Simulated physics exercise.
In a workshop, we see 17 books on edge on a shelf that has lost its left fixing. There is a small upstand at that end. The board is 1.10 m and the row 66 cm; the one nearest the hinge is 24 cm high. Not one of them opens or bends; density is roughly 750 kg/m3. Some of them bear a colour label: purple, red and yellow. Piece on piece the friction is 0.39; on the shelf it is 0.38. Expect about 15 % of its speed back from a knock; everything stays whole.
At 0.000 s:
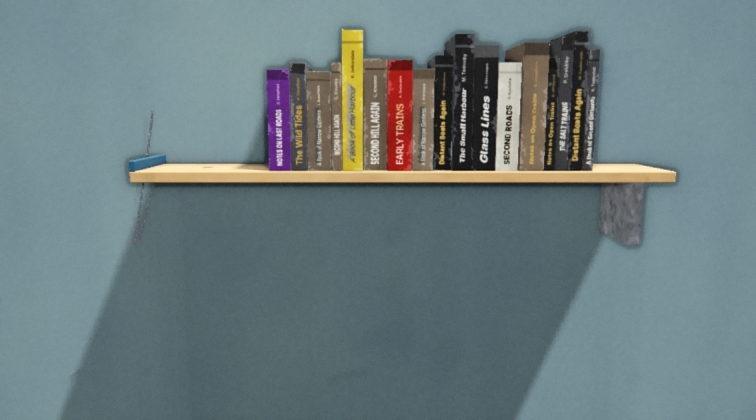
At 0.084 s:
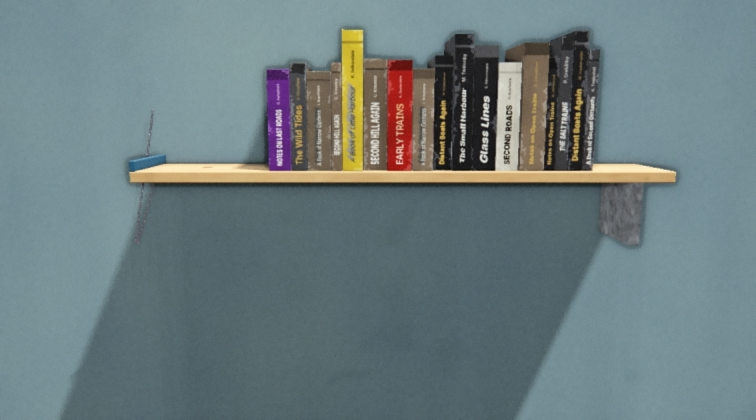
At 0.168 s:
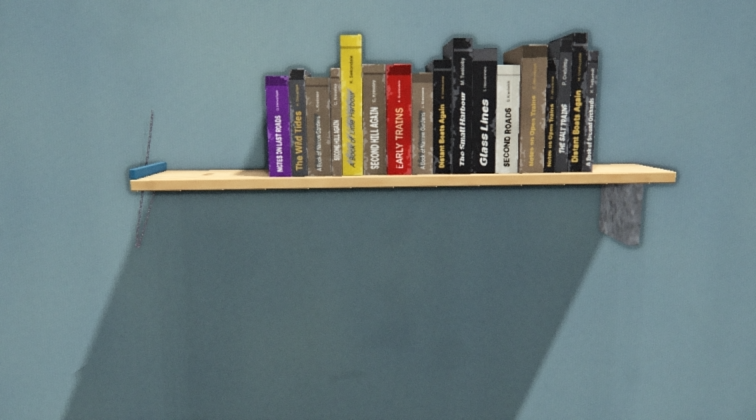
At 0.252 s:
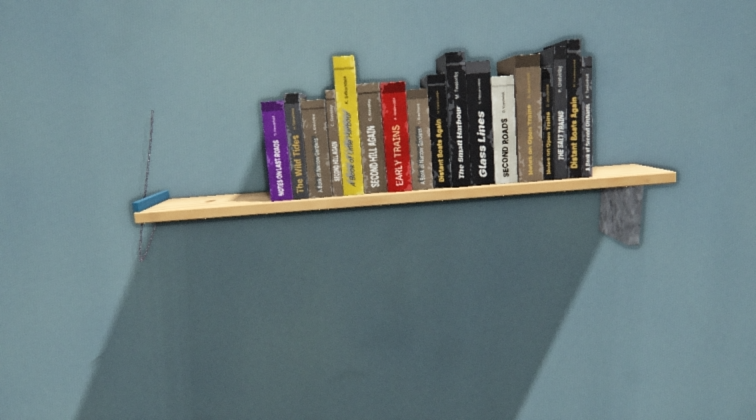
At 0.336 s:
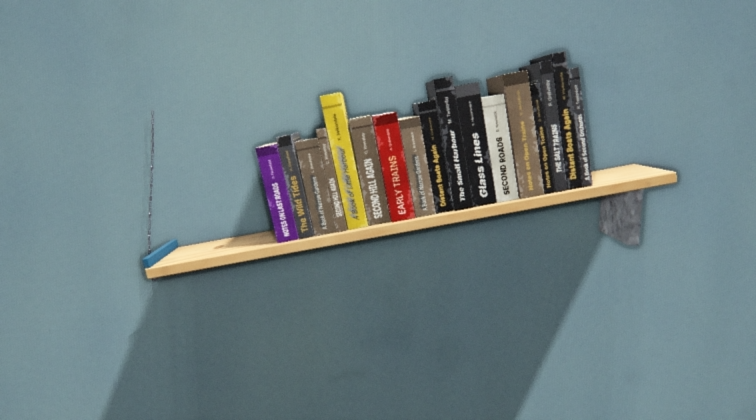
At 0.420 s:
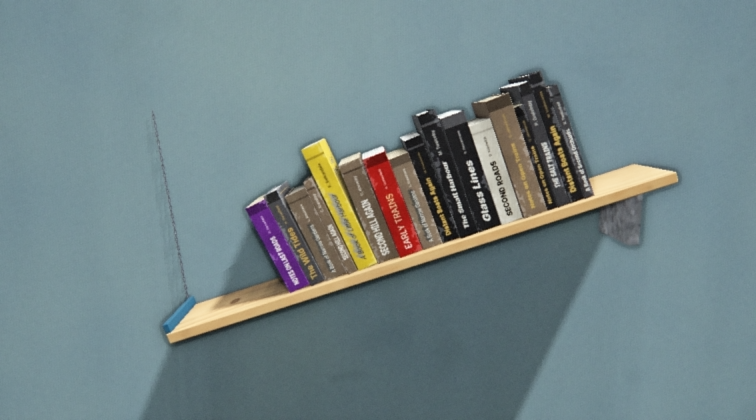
A pale wooden shelf crowded with upright books, seen straight on against a blue-grey wall, rests level at first, then its left end starts to sink. A purple book stands at the left of the row, with yellow and red ones further along among browns, blacks and a white. The slope steepens about the right end, and several books lean leftward while the view stays still.
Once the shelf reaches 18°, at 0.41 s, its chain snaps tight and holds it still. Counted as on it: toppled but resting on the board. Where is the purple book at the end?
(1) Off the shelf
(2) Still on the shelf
Off the shelf (1).
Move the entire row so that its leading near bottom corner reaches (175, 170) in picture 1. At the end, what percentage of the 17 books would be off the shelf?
Share at the end: 10 per cent.
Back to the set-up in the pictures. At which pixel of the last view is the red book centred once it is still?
About (277, 247).
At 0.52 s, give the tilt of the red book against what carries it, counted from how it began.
My estimate is close to 20°.
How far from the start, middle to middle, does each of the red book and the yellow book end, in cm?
Red ends up some 40 cm away; yellow ends up some 50 cm away.
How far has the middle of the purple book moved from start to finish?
Start and end lie near 130 cm apart.
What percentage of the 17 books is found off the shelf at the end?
That comes to around 5 percent.
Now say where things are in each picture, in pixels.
In the first frame (each place is the centre of the face we see best; leans and shifts are taken against what carries them), shelf's free end (145, 177) slope 0°; purple book (279, 121); red book (400, 116); yellow book (353, 102); all in place.
The second frame shows shelf's free end (145, 177) slope 0°; purple book (279, 121).
The third frame shows shelf's free end (145, 186) slope 1°; purple book (278, 127).
The fourth frame shows shelf's free end (149, 217) slope 4°; purple book (277, 152).
The fifth frame shows shelf's free end (160, 272) slope 10°; purple book (277, 194).
The sixth frame shows shelf's free end (181, 335) slope 18°; purple book (277, 247) tilted 8°; yellow book (339, 208) tilted 7°; red book (393, 205) tilted 3°; steepest lean 9°, the book at (294, 239); 12 have shifted.
By 0.52 s, none of the 17 books off the shelf, 17 disturbed; purple book tilted 30°; yellow book tilted 29°.
By 0.68 s, none of the 17 books off the shelf, 17 disturbed; purple book on its side; yellow book tilted 45°.
By 1.00 s, none of the 17 books off the shelf, 17 disturbed; purple book upside down; yellow book tilted 52°.
When it is over (1.5 s), 1 of the 17 books off the shelf; purple book on its side; red book tilted 50°; yellow book tilted 50°. In pixels of the last frame, middles, red book near (277, 247).
